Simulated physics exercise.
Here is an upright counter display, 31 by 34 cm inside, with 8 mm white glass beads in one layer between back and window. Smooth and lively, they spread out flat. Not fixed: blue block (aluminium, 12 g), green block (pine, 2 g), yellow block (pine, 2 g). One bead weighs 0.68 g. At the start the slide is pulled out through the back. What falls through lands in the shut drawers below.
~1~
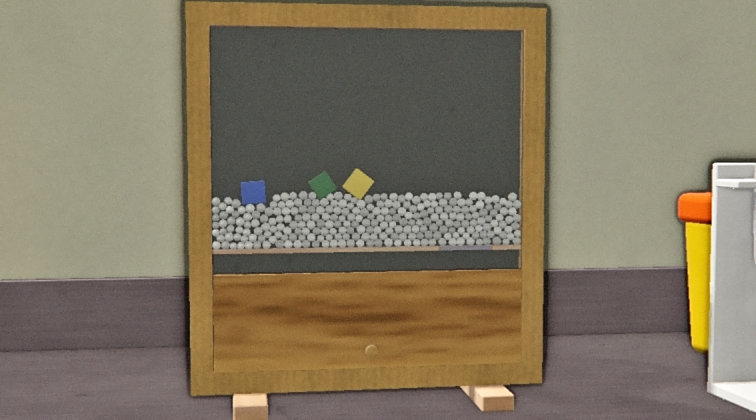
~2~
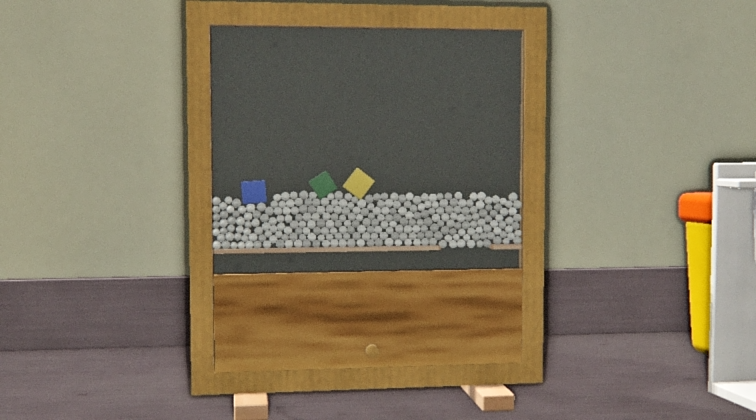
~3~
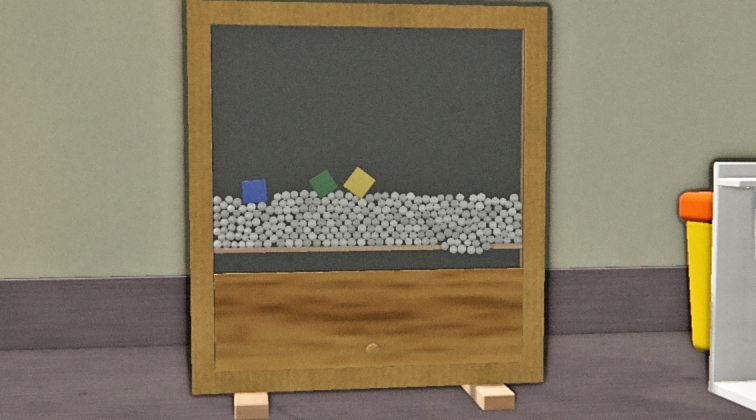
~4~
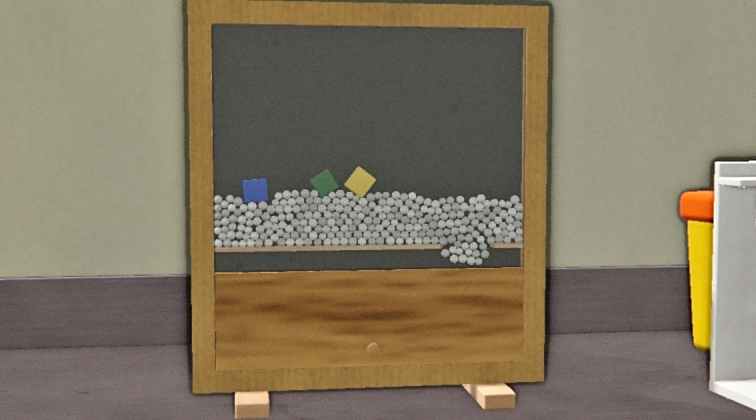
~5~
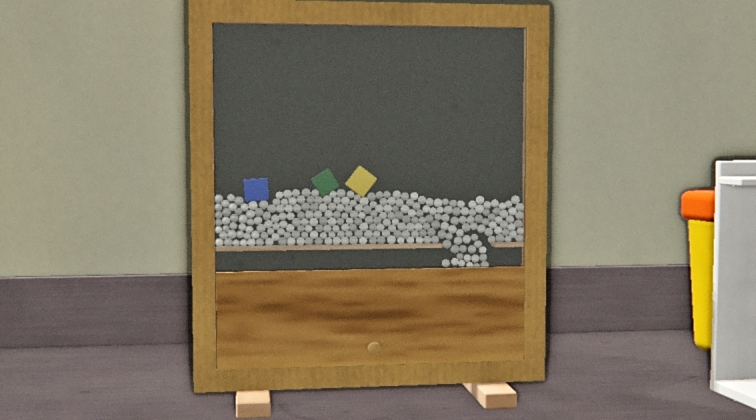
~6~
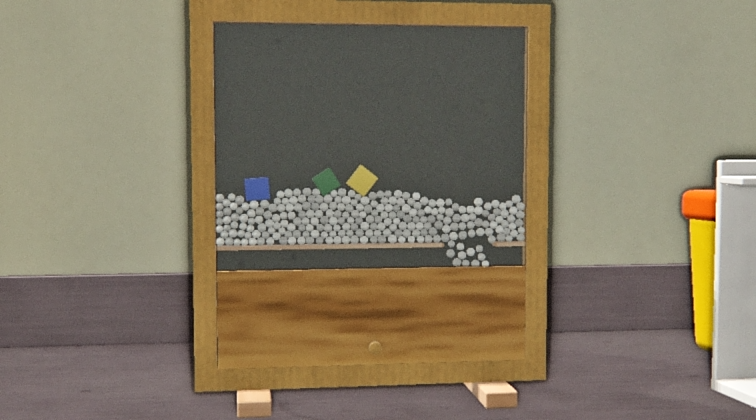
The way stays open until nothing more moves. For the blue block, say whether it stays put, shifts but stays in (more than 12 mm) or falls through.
Blue block: Stays put.
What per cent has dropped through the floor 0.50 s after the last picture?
About 40 per cent.
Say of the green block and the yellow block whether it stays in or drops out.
Green block stays in, yellow block out.
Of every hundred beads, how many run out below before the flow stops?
Some 50 per cent.
Then, 0.15 s after the last picture, 25 % are out; blue block moved 0.0 cm tilted 4°; green block moved 0.0 cm tilted 58°; yellow block moved 0.1 cm tilted 55°.
Then, 0.50 s after the last picture, 40 % are out; blue block moved 0.0 cm tilted 4°; green block moved 0.3 cm tilted 61°; yellow block moved 2.8 cm tilted 48°.
Then, 1.20 s after the last picture, 45 % are out; blue block moved 0.0 cm tilted 3°; green block moved 1.0 cm tilted 58°; yellow block moved 6.2 cm tilted 85°.
At rest 3.2 s after the last picture, 50 % are out; blue block moved 0.0 cm tilted 3°; green block moved 2.4 cm tilted 57°; yellow block below the floor.
